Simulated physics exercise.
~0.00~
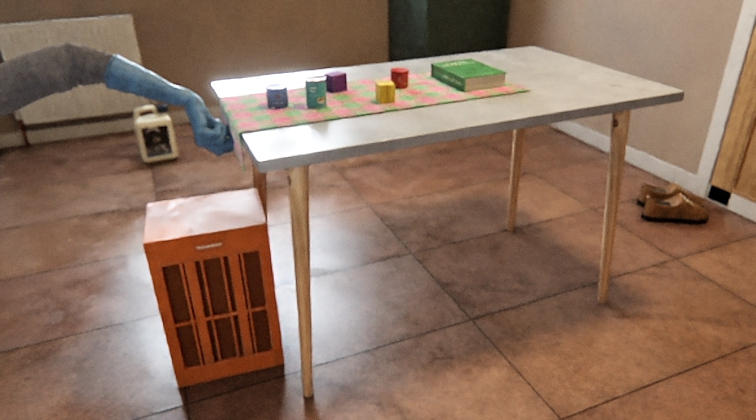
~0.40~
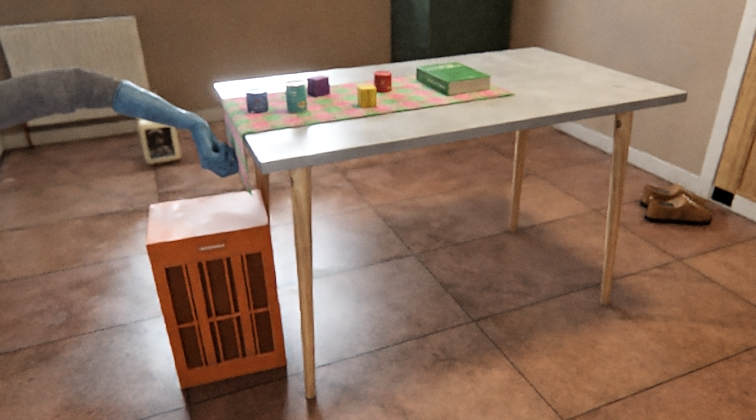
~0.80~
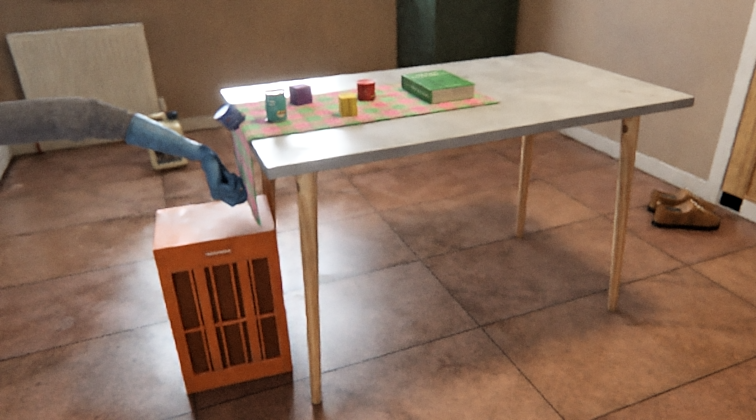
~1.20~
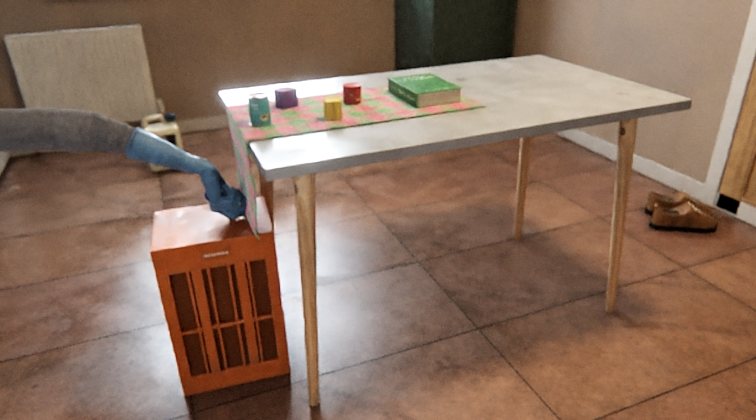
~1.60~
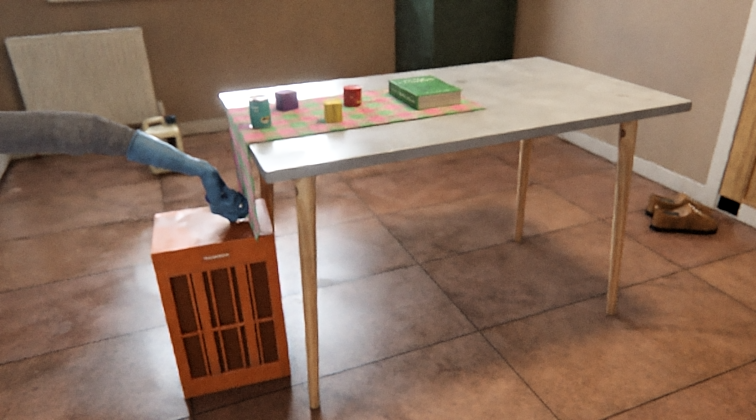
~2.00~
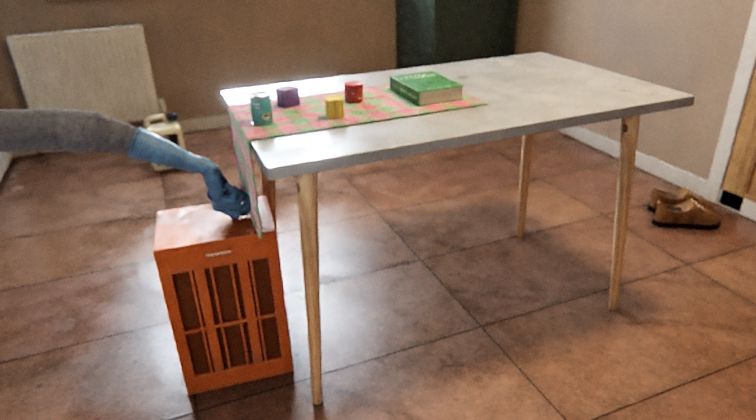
Gloved hand pulling a pink and green scarf down onto an orange crate, the blue pot tipping off the table, other items staying.
